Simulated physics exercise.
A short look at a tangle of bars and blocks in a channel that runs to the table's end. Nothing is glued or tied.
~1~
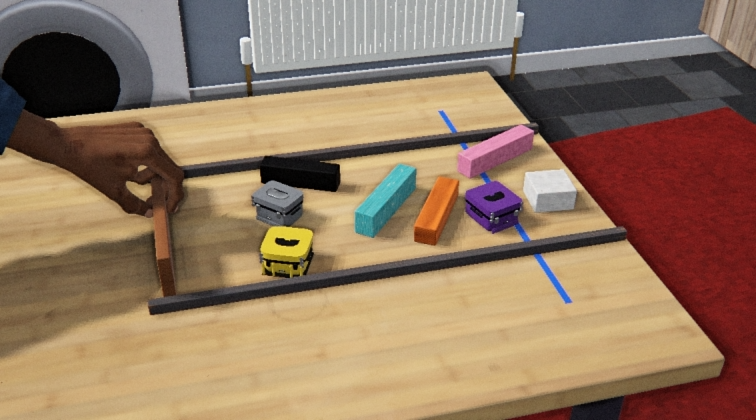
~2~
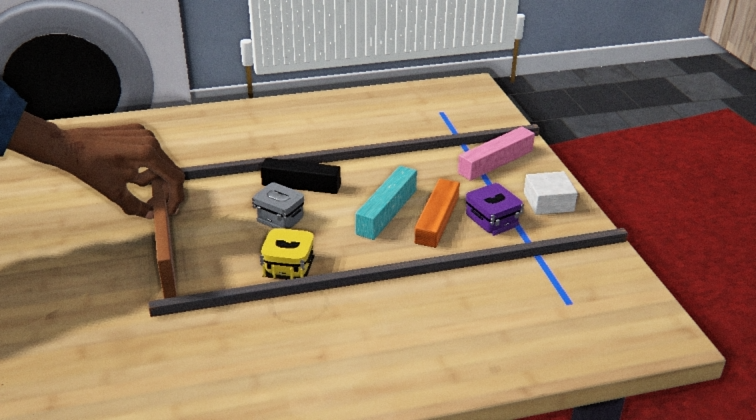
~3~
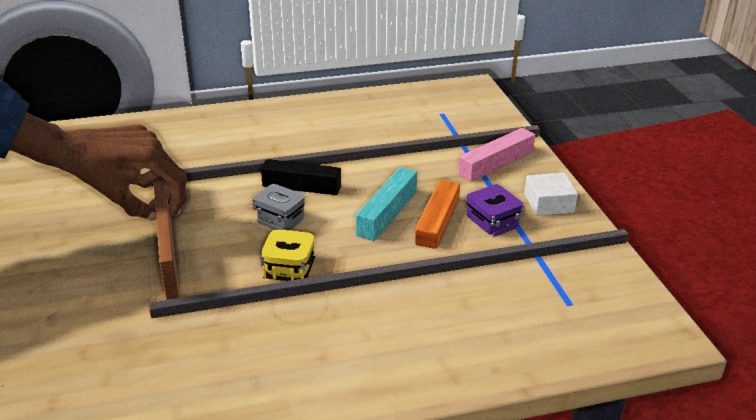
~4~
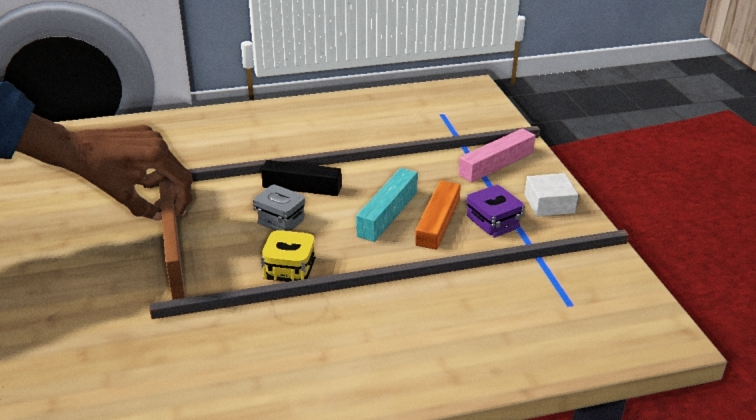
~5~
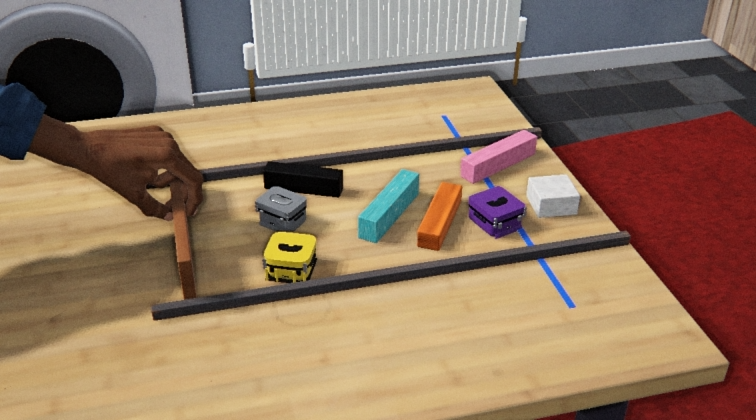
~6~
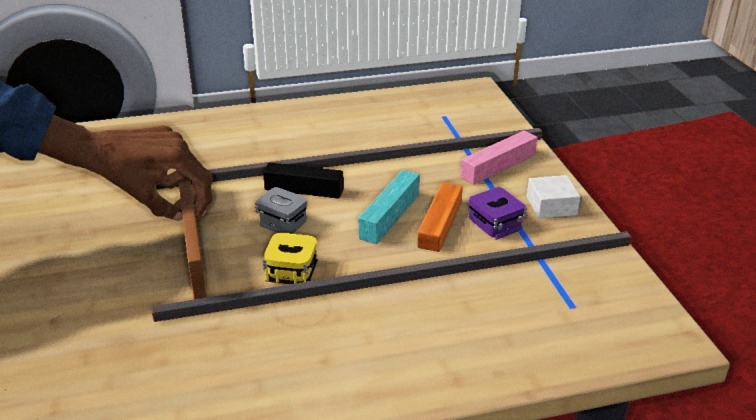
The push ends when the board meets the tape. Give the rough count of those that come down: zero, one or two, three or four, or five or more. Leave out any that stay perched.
Outcome: The number that fall off is one or two.
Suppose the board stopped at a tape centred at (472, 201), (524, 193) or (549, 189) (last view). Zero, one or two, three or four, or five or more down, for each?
Taking them in turn, 1 or 2; three or four; five or more.
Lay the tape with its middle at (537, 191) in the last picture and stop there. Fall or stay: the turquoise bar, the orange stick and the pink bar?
The turquoise bar does not fall; the orange stick tumbles off; the pink bar comes down.
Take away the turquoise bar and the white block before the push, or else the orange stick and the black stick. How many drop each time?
First 0, then 1.
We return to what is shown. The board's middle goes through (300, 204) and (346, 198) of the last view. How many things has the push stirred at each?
3 and 4.
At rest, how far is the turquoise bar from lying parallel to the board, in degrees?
Some 0 degrees.
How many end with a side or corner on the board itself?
The number is 3.
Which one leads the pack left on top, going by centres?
The purple case.
Soon after, none off yet; white block at rest near (553, 196); pink bar at rest near (500, 157); purple case at rest near (496, 213).
After that, none off yet; white block at rest near (553, 196); pink bar at rest near (502, 156); purple case displaced a little near (521, 215).
In the end, the number that fall off is one or two; gone, white block.
